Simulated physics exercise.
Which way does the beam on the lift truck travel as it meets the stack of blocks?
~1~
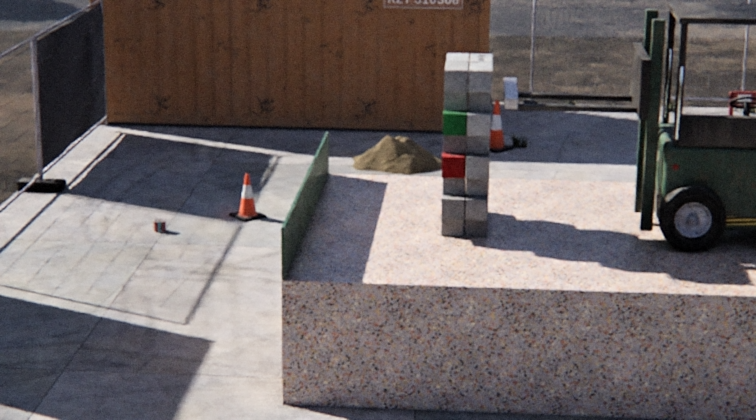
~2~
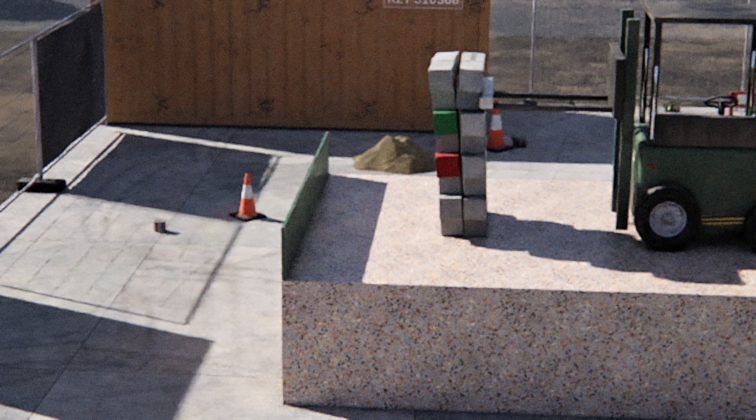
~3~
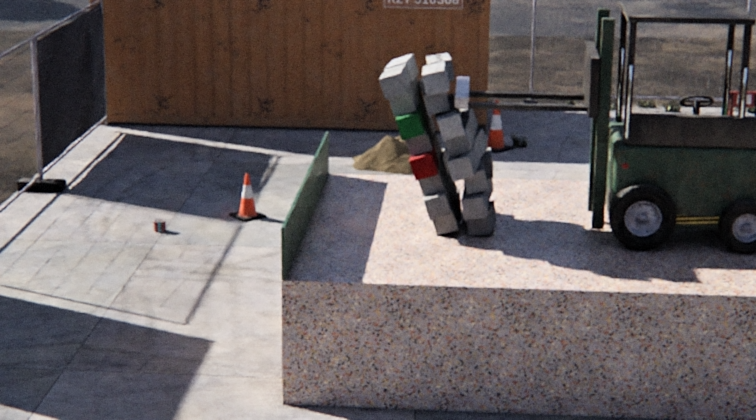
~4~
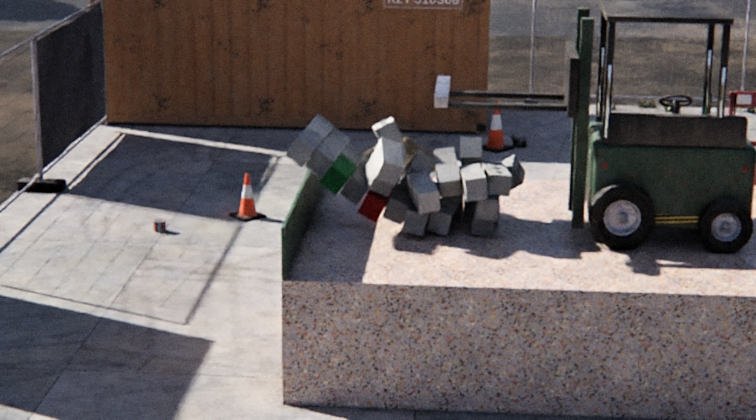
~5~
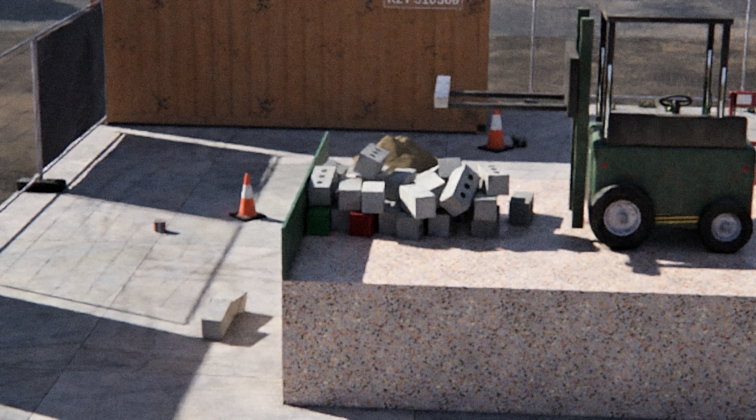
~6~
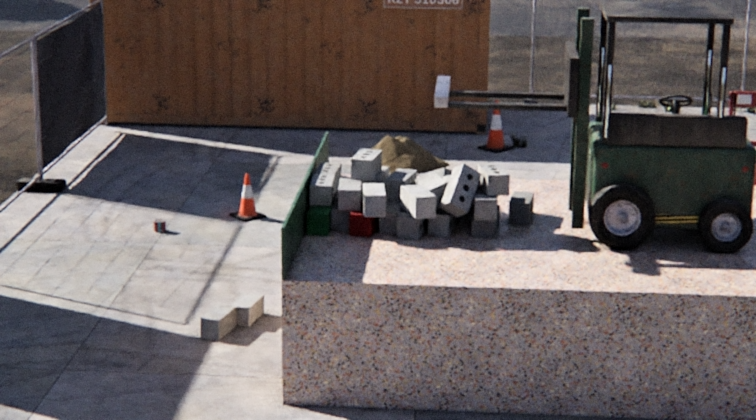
The beam travels to the left, carried by the lift truck as it drives toward the stack.
